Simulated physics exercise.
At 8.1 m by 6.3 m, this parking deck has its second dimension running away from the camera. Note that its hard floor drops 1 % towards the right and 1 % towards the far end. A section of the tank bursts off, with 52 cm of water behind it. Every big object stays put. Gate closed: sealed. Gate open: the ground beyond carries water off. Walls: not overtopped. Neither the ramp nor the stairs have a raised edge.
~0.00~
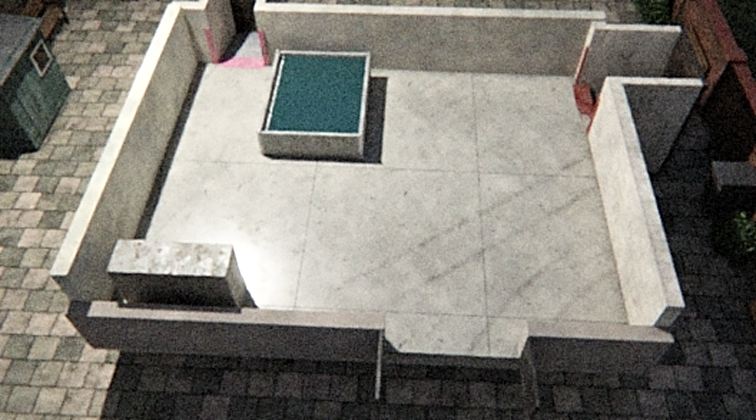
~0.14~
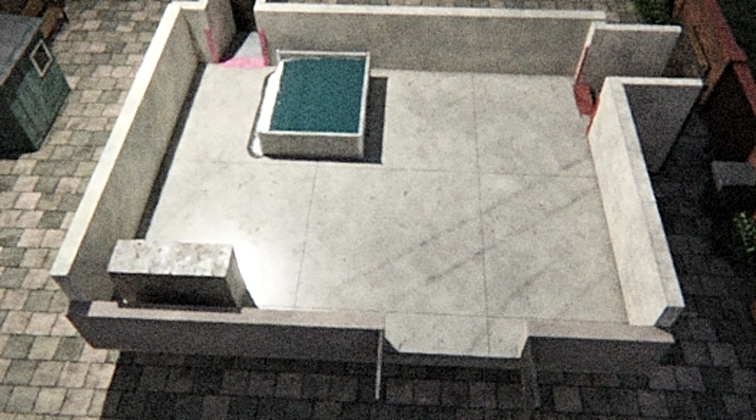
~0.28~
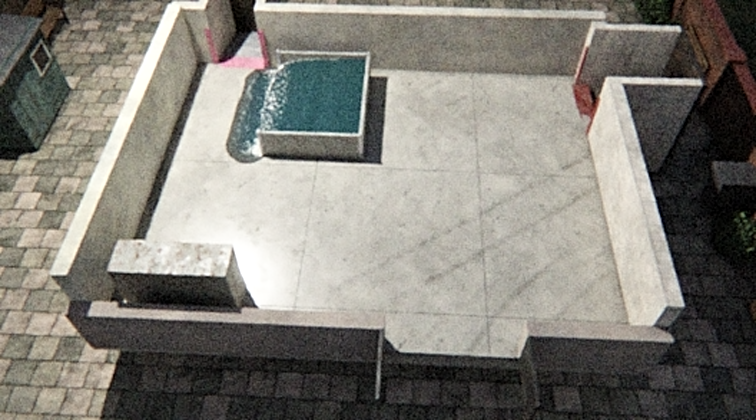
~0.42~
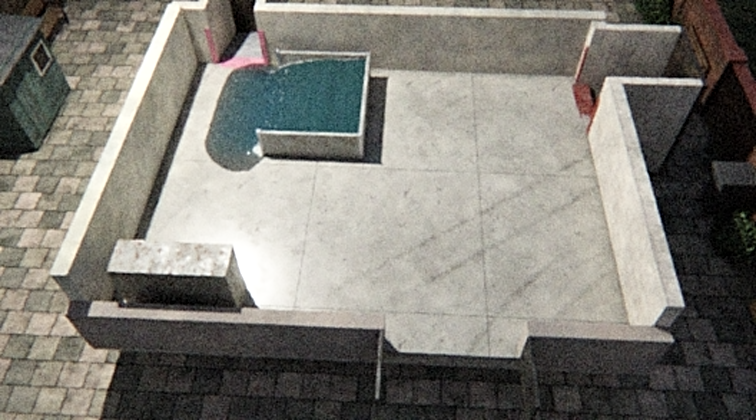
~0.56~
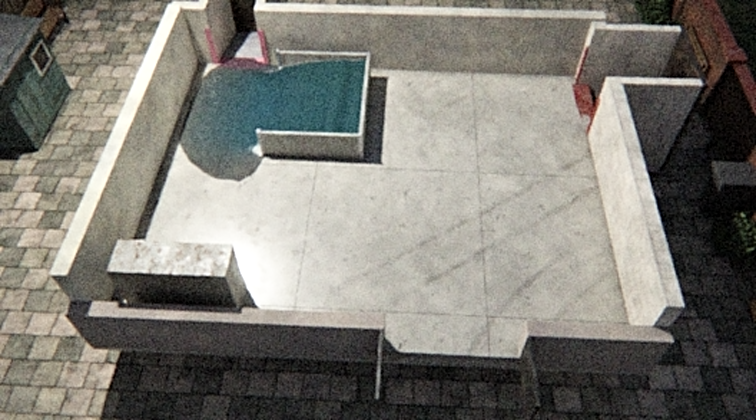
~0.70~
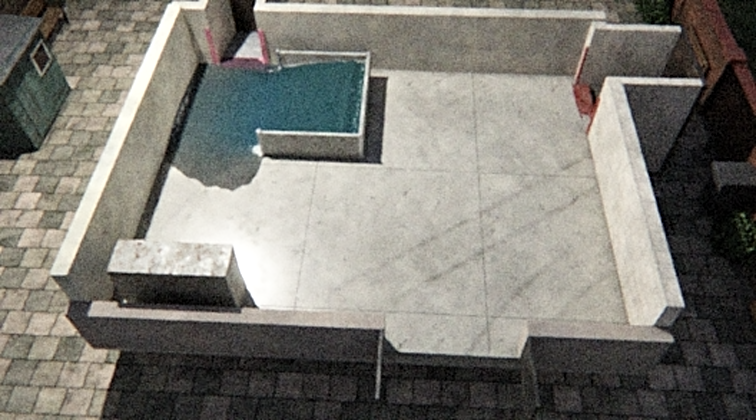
Blue-green water pours from the left side of a raised tank and spreads across a pale walled floor.
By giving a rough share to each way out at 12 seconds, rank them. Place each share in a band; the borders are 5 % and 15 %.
Split: Gate opening, not even 5 %; flight of stairs down (marked red), not even 5 %; ramp down (marked pink), more than 15 %.
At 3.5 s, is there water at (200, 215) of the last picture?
Awash.
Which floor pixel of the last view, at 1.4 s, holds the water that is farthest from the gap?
I'd put it near pixel (147, 204) of the last picture.
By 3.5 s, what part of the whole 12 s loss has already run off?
By that point, around 45 percent.
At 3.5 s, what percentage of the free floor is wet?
Covered: Roughly 30 per cent.
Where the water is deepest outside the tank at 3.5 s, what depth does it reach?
Some 22 cm deep.
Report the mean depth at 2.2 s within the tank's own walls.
The mean depth is some 17 cm.
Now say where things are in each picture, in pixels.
In the first frame, still water, 52 cm deep, in the tank at (317, 94).
In the second frame, water pours out at (274, 106) and has run 1.2 m, to (254, 154); deepest outside 22 cm, 52 cm at the tank's back.
In the third frame, the front is at (261, 70), 1.4 m from the gap at (274, 107); 1.7 m2 of floor is under water; 52 cm left at the back of the tank.
In the fourth frame, the front is at (245, 68), 1.6 m from the gap at (274, 108); 2.9 m2 of floor is under water; 52 cm left at the back of the tank.
In the fifth frame, the front is at (230, 62), 2.0 m from the gap at (274, 108); 4.6 m2 of floor is under water; 49 cm left at the back of the tank.
In the sixth frame, water pours out at (274, 108) and has run 2.3 m, to (197, 68); deepest outside 24 cm, 44 cm at the tank's back.
After 1.4 s water covers 15 % of the floor and is deepest (38 cm) near (197, 68); gone so far, the gate opening 0 %, the flight of stairs down (marked red) 0 %, the ramp down (marked pink) 1 %.
After 2.2 s water covers 20 % of the floor and is deepest (38 cm) near (197, 68); gone so far, the gate opening 0 %, the flight of stairs down (marked red) 0 %, the ramp down (marked pink) 5 %.
After 3.5 s water covers 30 % of the floor and is deepest (22 cm) near (108, 312); gone so far, the gate opening 0 %, the flight of stairs down (marked red) 0 %, the ramp down (marked pink) 15 %.
After 7.0 s water covers 60 % of the floor and is deepest (10 cm) near (266, 130); gone so far, the gate opening 1 %, the flight of stairs down (marked red) 0 %, the ramp down (marked pink) 24 %.
After 12.0 s water covers 80 % of the floor and is deepest (6 cm) near (271, 111); gone so far, the gate opening 2 %, the flight of stairs down (marked red) 1 %, the ramp down (marked pink) 30 %.
